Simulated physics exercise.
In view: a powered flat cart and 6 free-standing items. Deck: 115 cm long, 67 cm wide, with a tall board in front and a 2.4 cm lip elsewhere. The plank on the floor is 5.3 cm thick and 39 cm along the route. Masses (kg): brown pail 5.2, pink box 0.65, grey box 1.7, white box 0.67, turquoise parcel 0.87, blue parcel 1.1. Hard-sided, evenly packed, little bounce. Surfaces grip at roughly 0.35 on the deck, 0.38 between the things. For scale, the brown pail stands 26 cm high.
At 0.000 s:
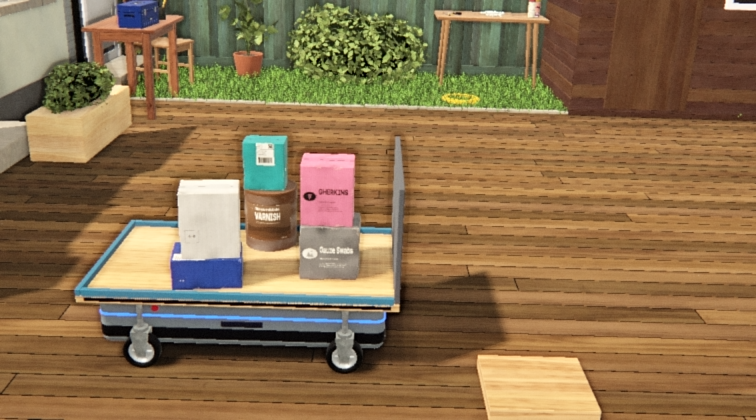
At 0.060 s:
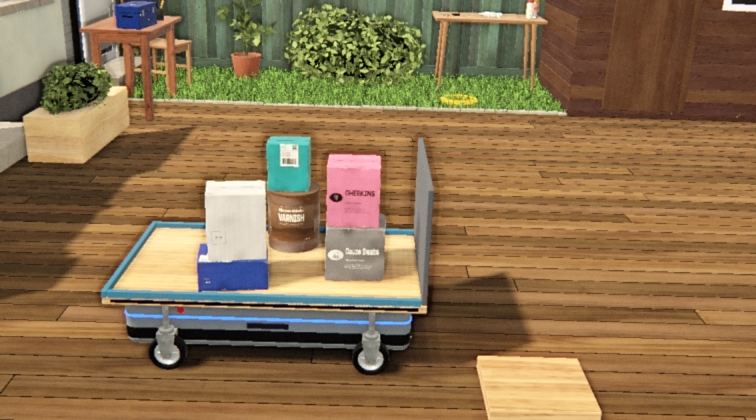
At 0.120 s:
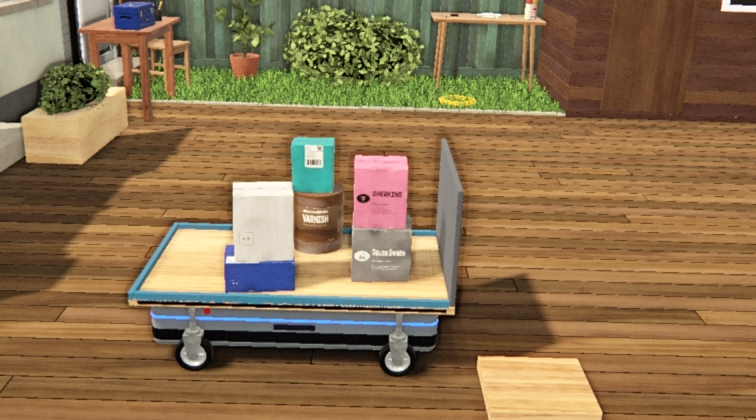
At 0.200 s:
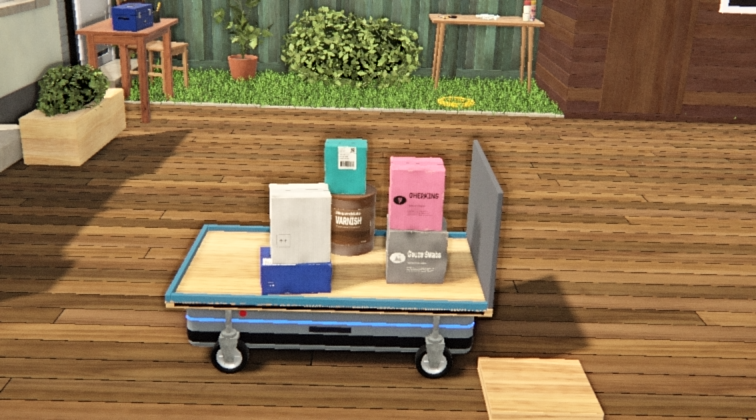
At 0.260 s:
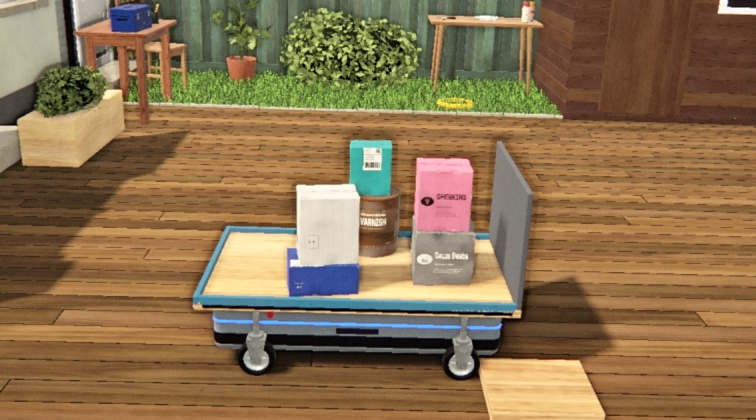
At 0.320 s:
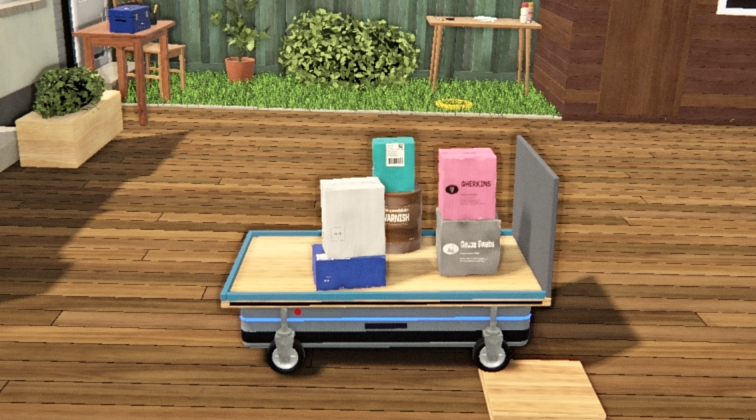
A flat cart carrying a brown pail and stacked boxes and parcels rolled steadily to the right across a wooden deck, its load staying in place as it came alongside a plank on the floor.
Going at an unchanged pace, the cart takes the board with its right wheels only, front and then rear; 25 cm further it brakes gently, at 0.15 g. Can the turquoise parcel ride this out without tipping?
The turquoise parcel stays upright.
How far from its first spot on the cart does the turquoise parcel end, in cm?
Some 6 cm.
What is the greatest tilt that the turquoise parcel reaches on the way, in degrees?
Up to 4°.
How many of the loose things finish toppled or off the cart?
That comes to 2.
After 0.52 s, cart has run 88 cm; turquoise parcel slid 3 cm near (469, 166); pink box leaning 23°; grey box leaning 19°.
After 0.92 s, cart has run 156 cm; turquoise parcel slid 5 cm near (635, 170); pink box leaning 14°; white box leaning 17°.
After 1.32 s, cart has run 222 cm; turquoise parcel slid 6 cm; pink box on its side; white box leaning 15°.
At rest (2.7 s), tipped over on the cart, pink box and white box; the other 4 in place, give or take 10 cm.
